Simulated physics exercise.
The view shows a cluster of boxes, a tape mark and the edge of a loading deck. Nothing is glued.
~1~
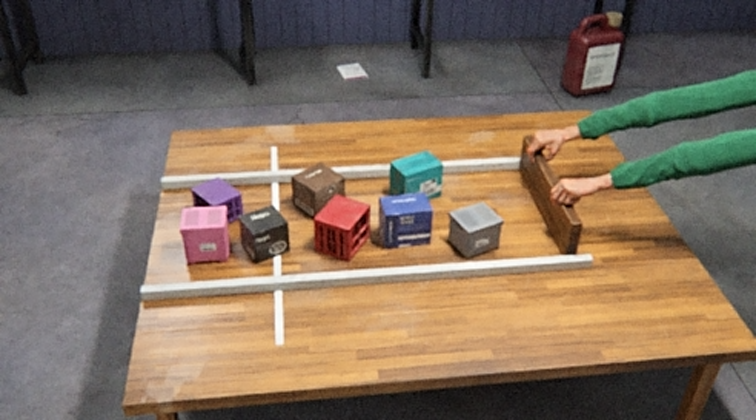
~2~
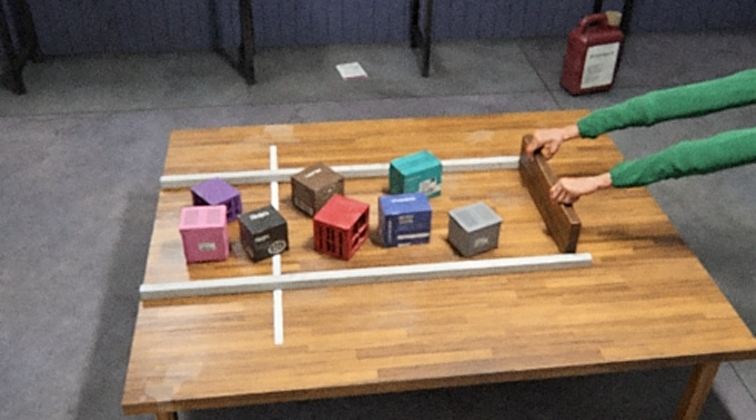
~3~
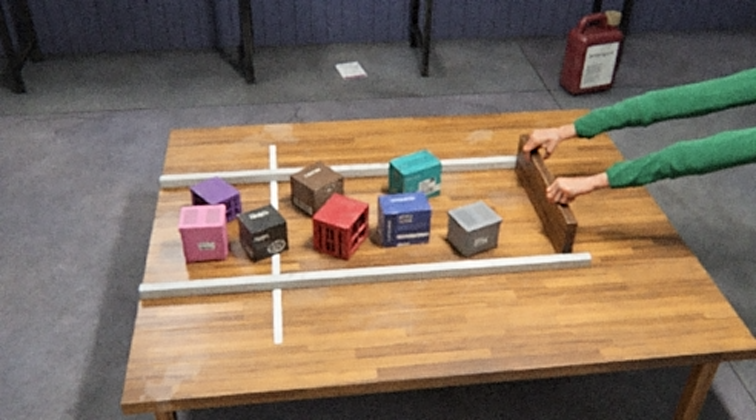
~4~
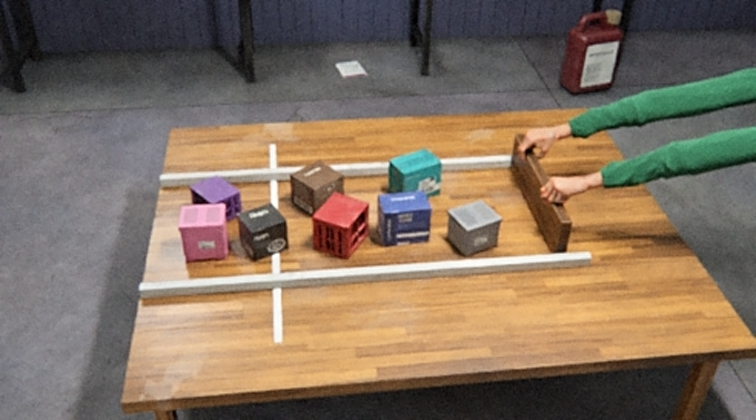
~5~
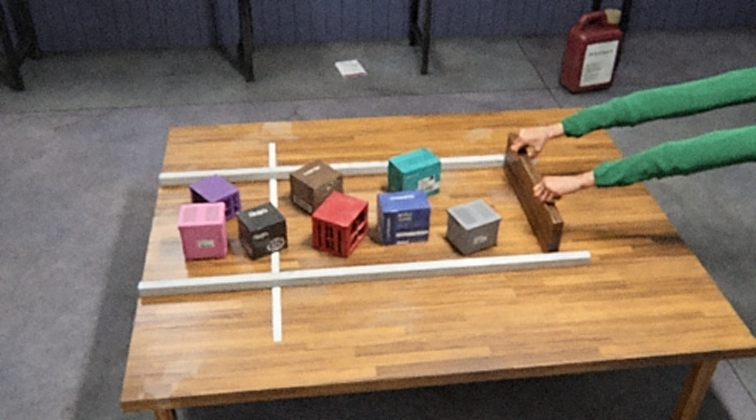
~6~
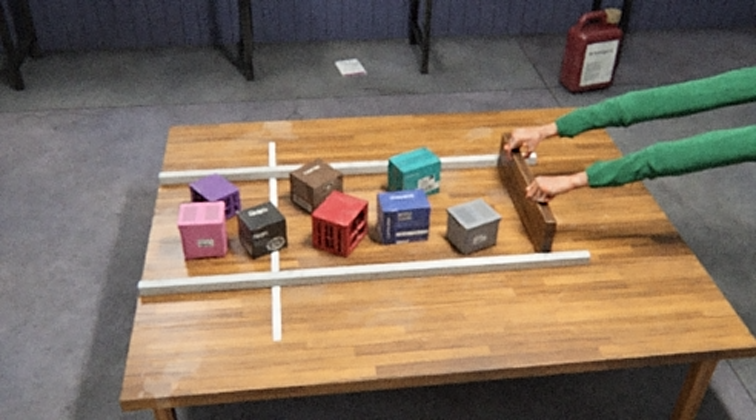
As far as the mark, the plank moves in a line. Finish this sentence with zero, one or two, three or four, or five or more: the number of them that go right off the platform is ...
The number of them that go right off the platform is one or two.
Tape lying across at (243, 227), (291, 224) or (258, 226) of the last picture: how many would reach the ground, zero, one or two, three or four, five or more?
3 or 4; either one or two; 3 or 4.
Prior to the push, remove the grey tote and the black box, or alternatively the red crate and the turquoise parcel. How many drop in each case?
It would be 0 and 1.
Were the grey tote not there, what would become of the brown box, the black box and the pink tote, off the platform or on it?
First, the brown box is safe; next, the black box is safe; last, the pink tote takes the fall.
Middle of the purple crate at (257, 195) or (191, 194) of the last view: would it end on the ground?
The purple crate is safe at the first spot and is safe at the second.
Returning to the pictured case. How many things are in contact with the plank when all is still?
Contact count: 3.
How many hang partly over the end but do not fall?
I get 1.
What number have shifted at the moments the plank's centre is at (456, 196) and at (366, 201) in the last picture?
Note: First position 2; second position 7.
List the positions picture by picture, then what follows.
In the first frame, pink tote (206, 236); purple crate (218, 203); black box (265, 234); plank (548, 194); tape (276, 229).
In the second frame, purple crate (217, 202); brown box (318, 190).
In the third frame, black box (263, 233); turquoise parcel (415, 178).
In the fourth frame, pink tote (205, 233); plank (538, 192).
In the fifth frame, purple crate (216, 199); blue box (403, 218).
In the sixth frame, pink tote (204, 231); purple crate (216, 199); black box (262, 230); plank (524, 192); tape (274, 225).
Soon after, none off yet; pink tote at rest near (204, 231); purple crate at rest near (216, 199); black box at rest near (262, 230).
After that, none off yet; pink tote displaced a little near (197, 232); purple crate at rest near (216, 199); black box displaced a little near (240, 231).
And then, none off yet; pink tote tilting a little near (128, 238); purple crate displaced a little near (211, 200); black box displaced well along near (173, 238).
In the end, the number that fall off is one or two; gone, black box and pink tote.
